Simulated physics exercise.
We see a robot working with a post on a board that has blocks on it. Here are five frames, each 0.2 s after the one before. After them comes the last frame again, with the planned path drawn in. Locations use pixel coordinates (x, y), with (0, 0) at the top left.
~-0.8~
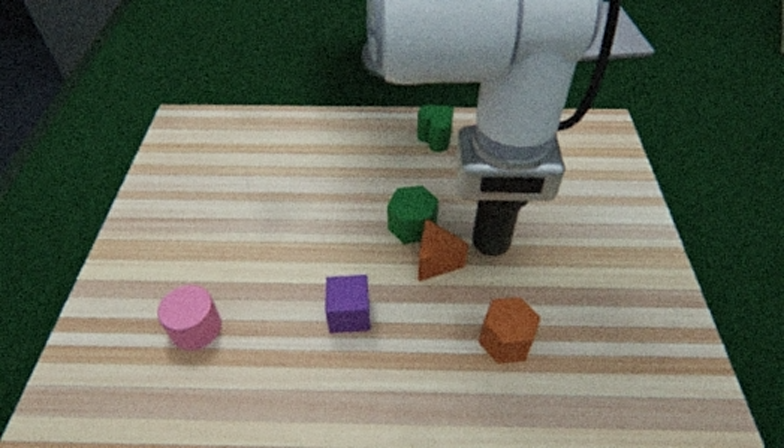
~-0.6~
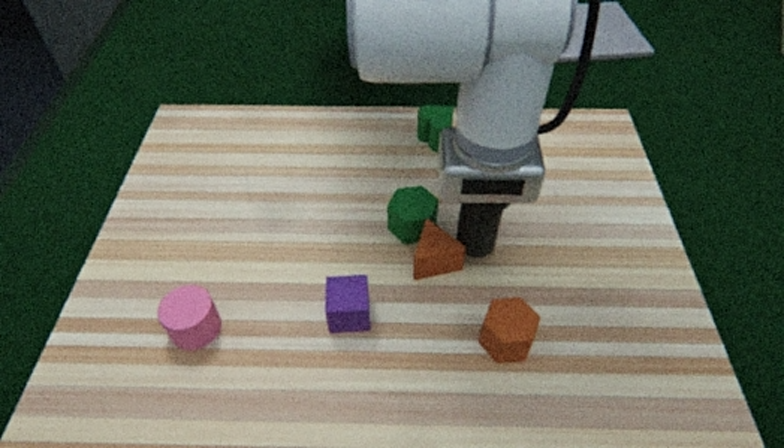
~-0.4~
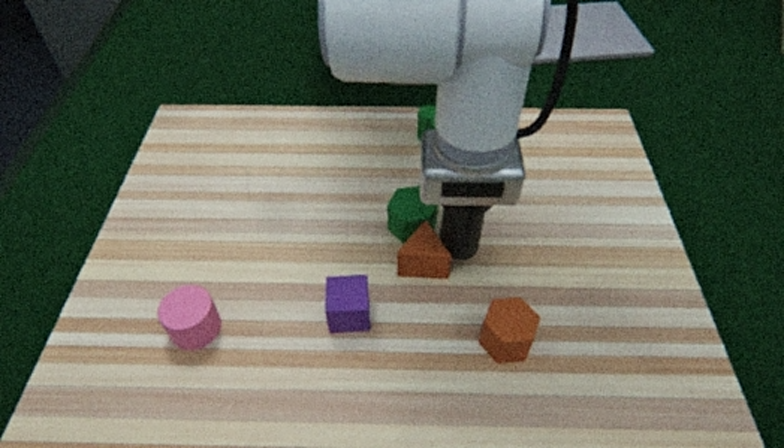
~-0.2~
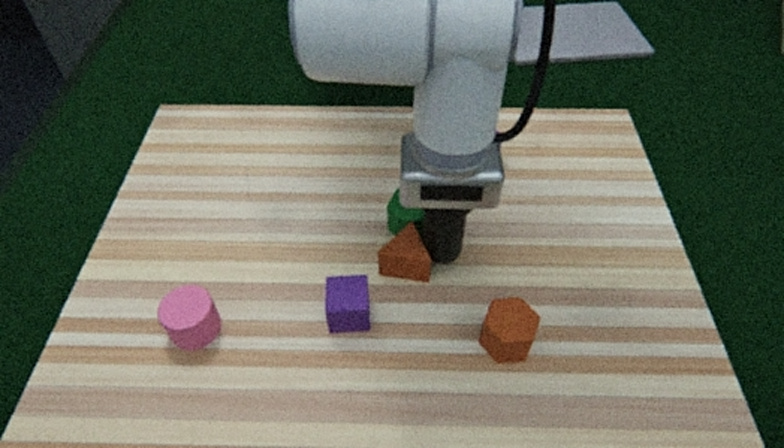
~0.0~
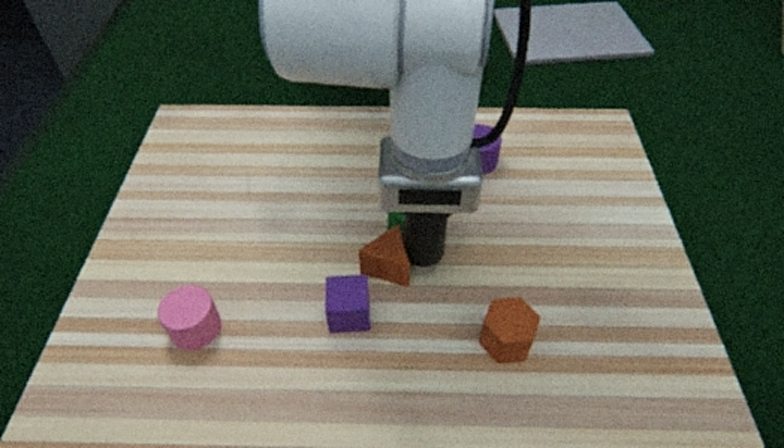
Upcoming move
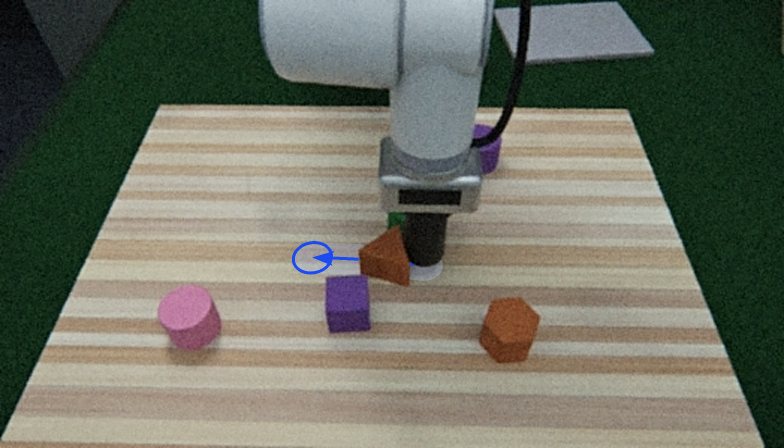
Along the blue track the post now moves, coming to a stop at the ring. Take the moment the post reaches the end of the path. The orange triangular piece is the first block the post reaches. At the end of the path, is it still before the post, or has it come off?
Ahead.
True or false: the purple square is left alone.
True - the claim holds.
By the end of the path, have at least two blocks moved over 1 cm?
I'd say no.
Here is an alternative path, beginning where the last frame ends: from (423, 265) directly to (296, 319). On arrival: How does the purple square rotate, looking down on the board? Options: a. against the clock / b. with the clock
Answer: A.
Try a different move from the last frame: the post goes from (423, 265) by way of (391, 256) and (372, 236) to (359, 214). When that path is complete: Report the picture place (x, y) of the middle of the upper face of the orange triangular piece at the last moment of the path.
Its top centre lands on (351, 243).
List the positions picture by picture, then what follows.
The first frame shows tip of the post (491, 241), middles of tops, purple square (347, 292), orange triangular piece (438, 240), green hexagonal block (413, 202).
The second frame shows post (475, 243), orange triangular piece (436, 240).
The third frame shows post (459, 245), orange triangular piece (425, 242).
The fourth frame shows post (442, 248), orange triangular piece (407, 244).
The fifth frame shows post (424, 252), purple square (347, 292), orange triangular piece (388, 246), green hexagonal block hidden.
The line goes from (423, 265) through (368, 260) to (312, 257).
The first path, step by step. One third of the way, post (385, 248); orange triangular piece (348, 245).
Two thirds of the way, post (347, 246); orange triangular piece (309, 244), turned 20° anticlockwise.
At the end, post (310, 244); purple square unmoved; orange triangular piece (272, 246), turned 25° anticlockwise; green hexagonal block unmoved.
